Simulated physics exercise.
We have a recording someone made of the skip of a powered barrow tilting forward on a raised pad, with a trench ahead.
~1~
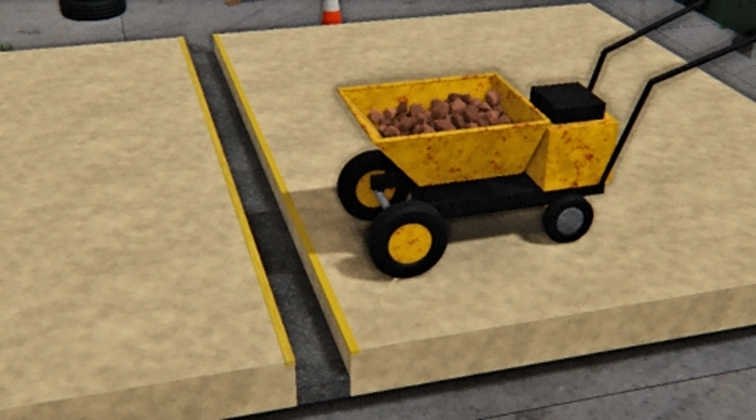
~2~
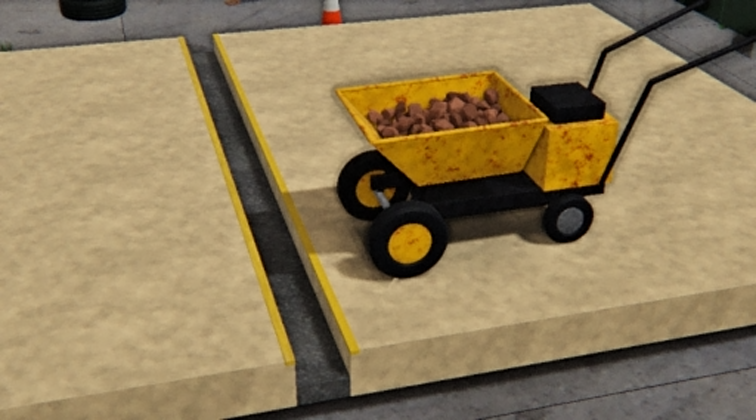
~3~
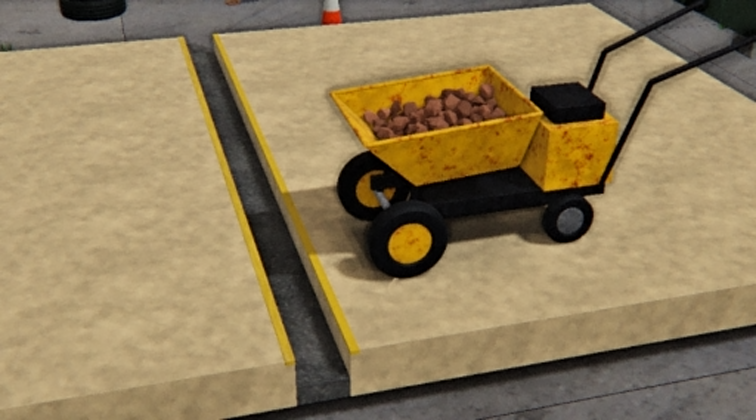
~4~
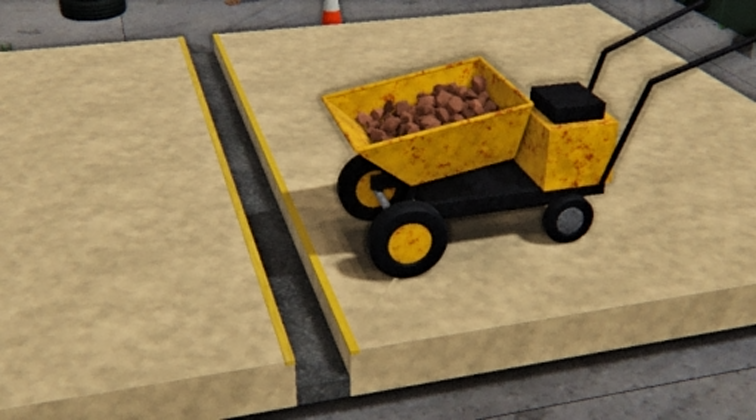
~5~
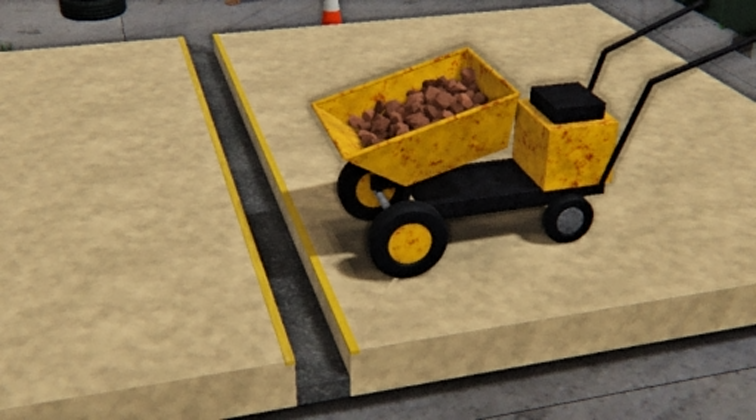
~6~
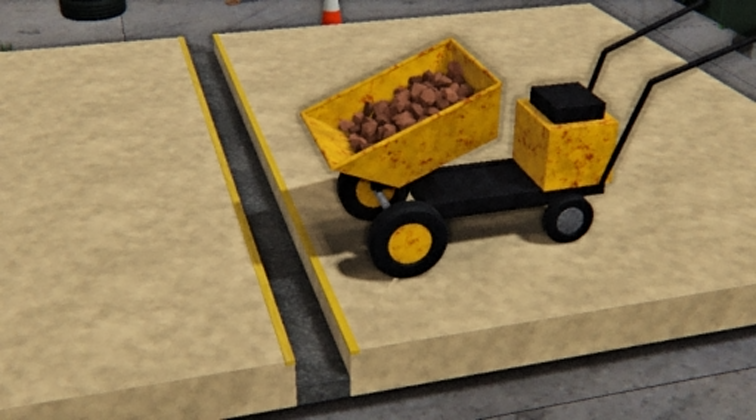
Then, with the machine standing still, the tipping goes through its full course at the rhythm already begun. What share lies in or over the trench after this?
Less than half.
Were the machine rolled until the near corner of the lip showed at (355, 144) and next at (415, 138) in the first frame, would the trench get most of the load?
The first try ends with the lesser portion between the edges, the second with the greater portion.
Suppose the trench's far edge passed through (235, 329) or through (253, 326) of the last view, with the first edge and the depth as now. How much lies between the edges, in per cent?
Lab note: Try one 90 per cent, try two 70 per cent.
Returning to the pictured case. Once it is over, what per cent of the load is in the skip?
It ends up near 20 per cent.
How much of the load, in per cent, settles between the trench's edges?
About 30 per cent.
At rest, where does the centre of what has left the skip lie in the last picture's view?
The centre settles at about (243, 260).
Soon, skip tipped steeply; all in the skip.
A while on, skip tipped right over; about half in the skip; a small part in or heaped over the trench; about a third beyond it; a stray few falling.
Towards the end, skip tipped right over; about a quarter in the skip; about a quarter in or heaped over the trench; about half beyond it.
Finally, skip tipped right over; about a quarter in the skip; about a quarter in or heaped over the trench; about half beyond it.
